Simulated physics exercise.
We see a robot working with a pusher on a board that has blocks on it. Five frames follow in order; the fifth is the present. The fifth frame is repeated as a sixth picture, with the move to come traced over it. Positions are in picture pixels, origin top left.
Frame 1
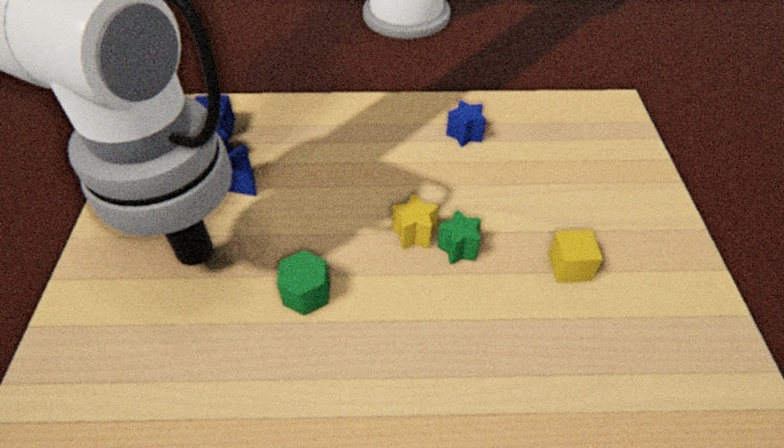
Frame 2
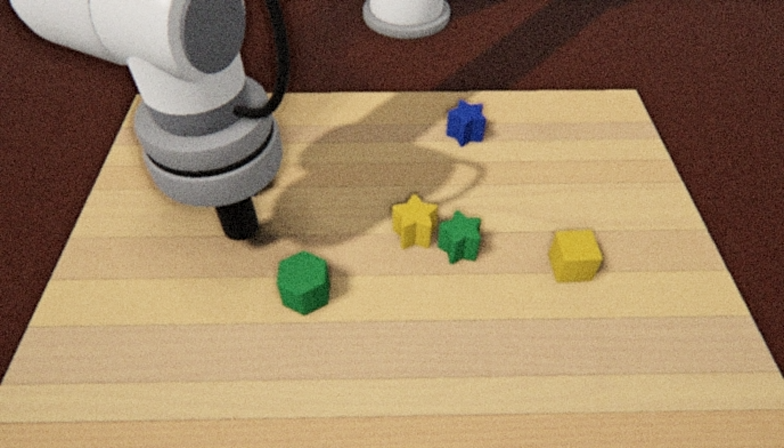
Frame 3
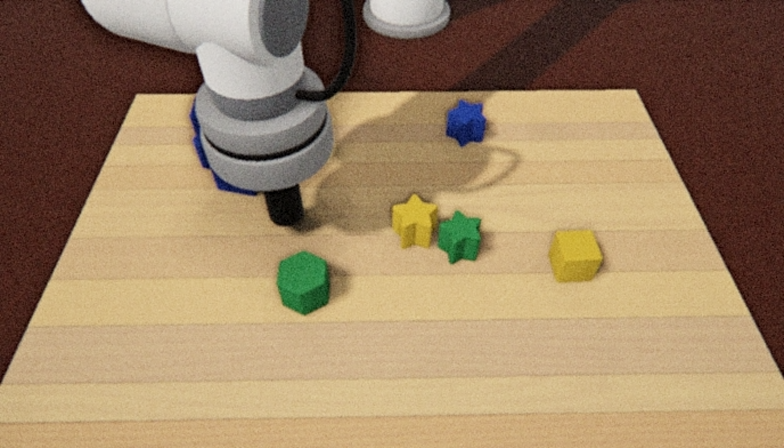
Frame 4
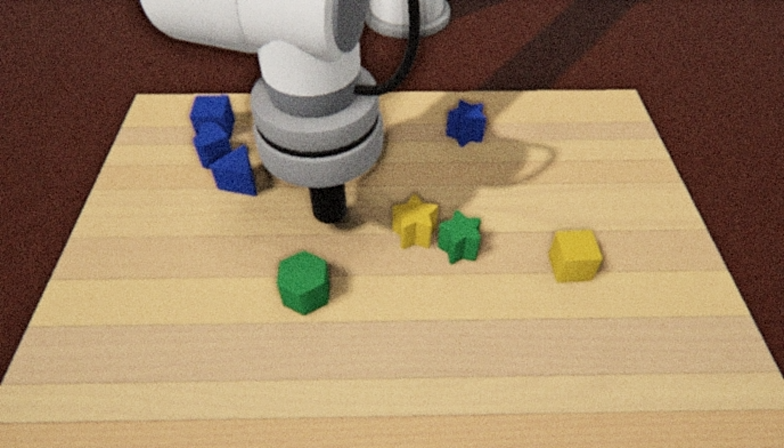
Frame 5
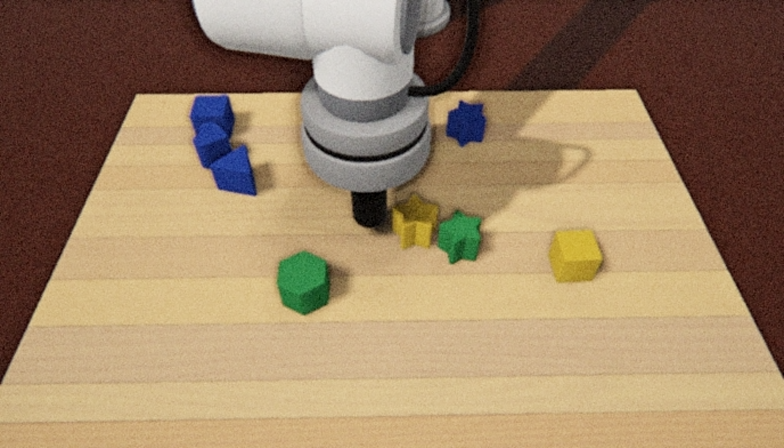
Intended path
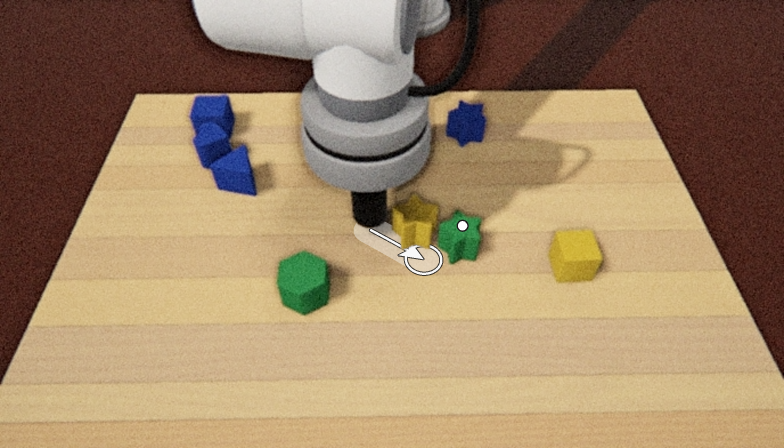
A white and grey robot arm with a black pusher tip works over a striped pale wooden board on a dark reddish surface, seen from a fixed raised view. Blue blocks sit at the upper left and upper centre, yellow and green stars near the middle, a green hexagon lower left, a yellow cube right. The arm glides rightward from the left side to just beside the yellow star, while the blocks stay still.
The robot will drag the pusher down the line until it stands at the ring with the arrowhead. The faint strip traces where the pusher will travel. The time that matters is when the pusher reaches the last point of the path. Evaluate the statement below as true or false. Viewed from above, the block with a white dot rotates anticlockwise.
That claim is false.
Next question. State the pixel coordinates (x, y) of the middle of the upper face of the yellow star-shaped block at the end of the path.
Top centre: (444, 214).
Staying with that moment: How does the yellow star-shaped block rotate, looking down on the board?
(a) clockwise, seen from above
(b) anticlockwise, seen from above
The correct letter is b.
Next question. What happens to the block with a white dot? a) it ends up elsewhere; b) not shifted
a: It ends up elsewhere.
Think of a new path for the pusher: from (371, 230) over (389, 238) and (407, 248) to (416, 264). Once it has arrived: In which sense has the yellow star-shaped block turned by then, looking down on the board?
From above, it turns counterclockwise.
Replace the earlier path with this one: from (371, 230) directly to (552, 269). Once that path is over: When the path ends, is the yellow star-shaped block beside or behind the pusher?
Answer: No.
The drawn path runs from (371, 230) directly to (424, 259); the dot is on the green star-shaped block.
The first path, step by step. Halfway along, pusher at (397, 231); yellow star-shaped block at (429, 212); green star-shaped block at (469, 226).
At the end, pusher at (425, 246); green hexagon not moved; yellow star-shaped block at (444, 214), turned 35° anticlockwise; green star-shaped block at (483, 223), turned 30° clockwise.
